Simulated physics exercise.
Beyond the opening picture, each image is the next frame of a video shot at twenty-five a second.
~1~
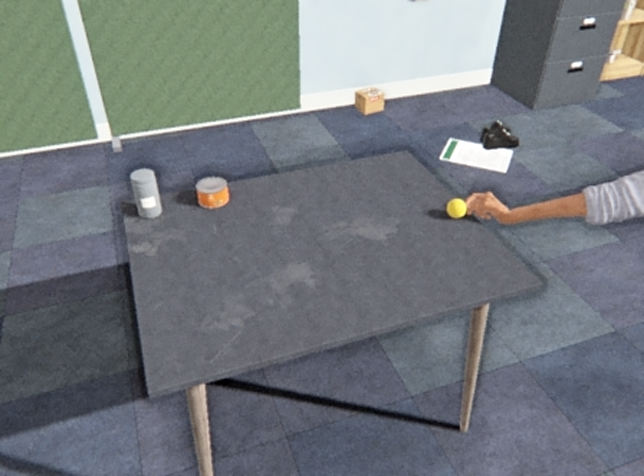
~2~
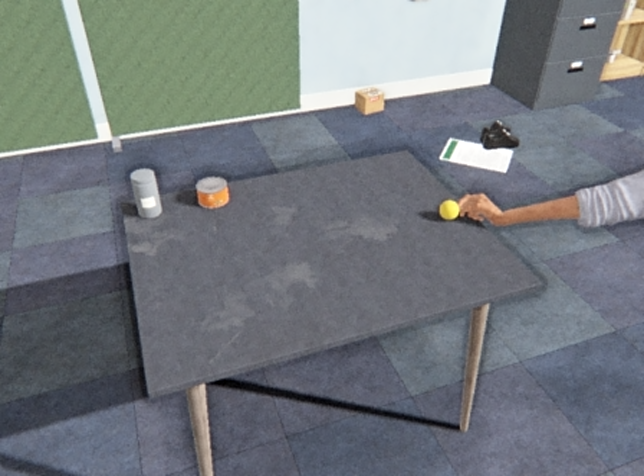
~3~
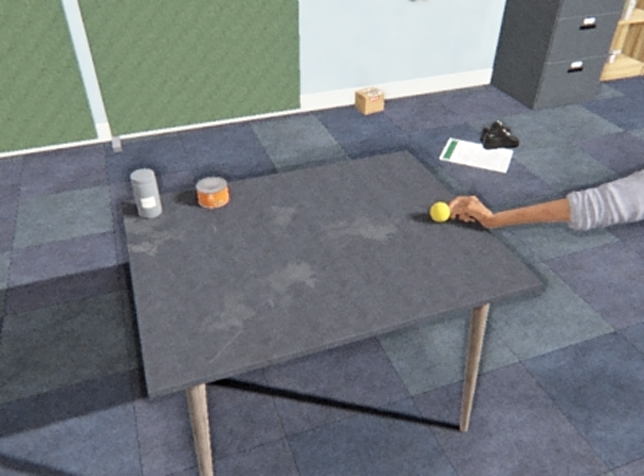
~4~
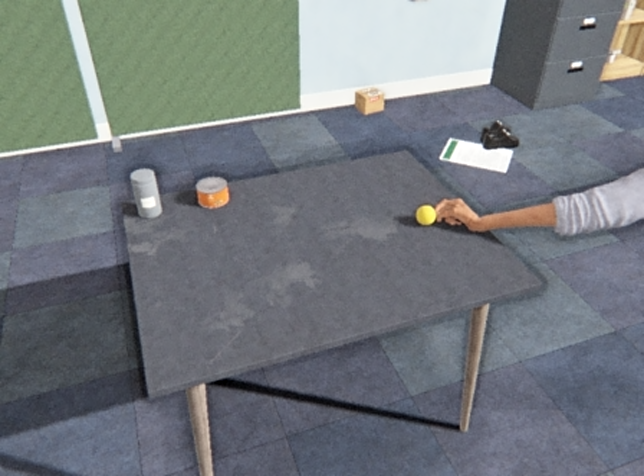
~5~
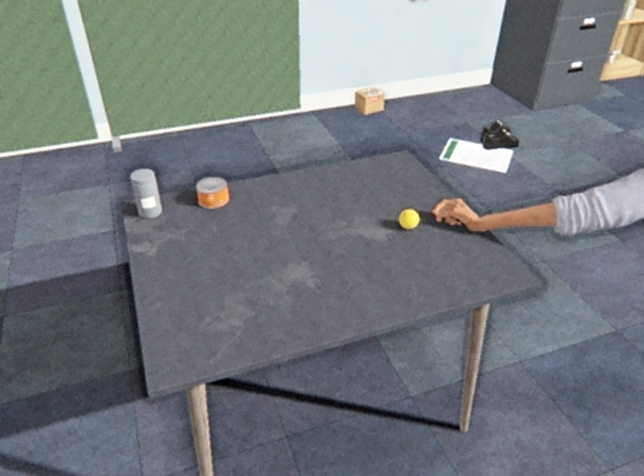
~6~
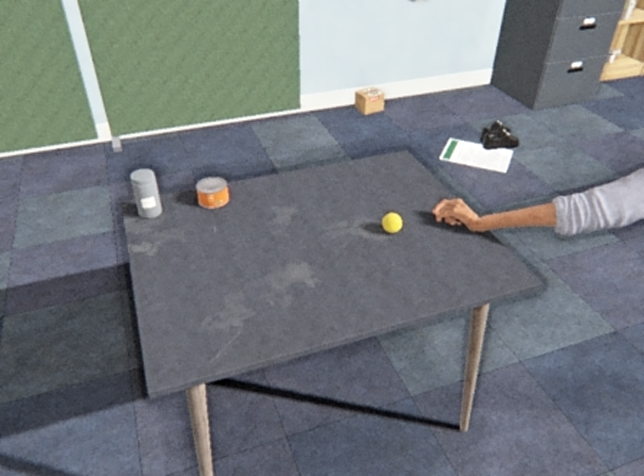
A hand pushes a yellow lemon left across the dark table and it rolls free.
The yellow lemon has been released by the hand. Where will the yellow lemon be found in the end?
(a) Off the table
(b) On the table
The answer is a.
Then, 0.20 s after the last picture, yellow lemon rolled well along near (304, 242).
Then, 0.50 s after the last picture, yellow lemon rolled well along near (163, 273).
Then, 0.70 s after the last picture, yellow lemon now off the table.
Then, 1.00 s after the last picture, things are still on the move.
By the end, off the table, yellow lemon.
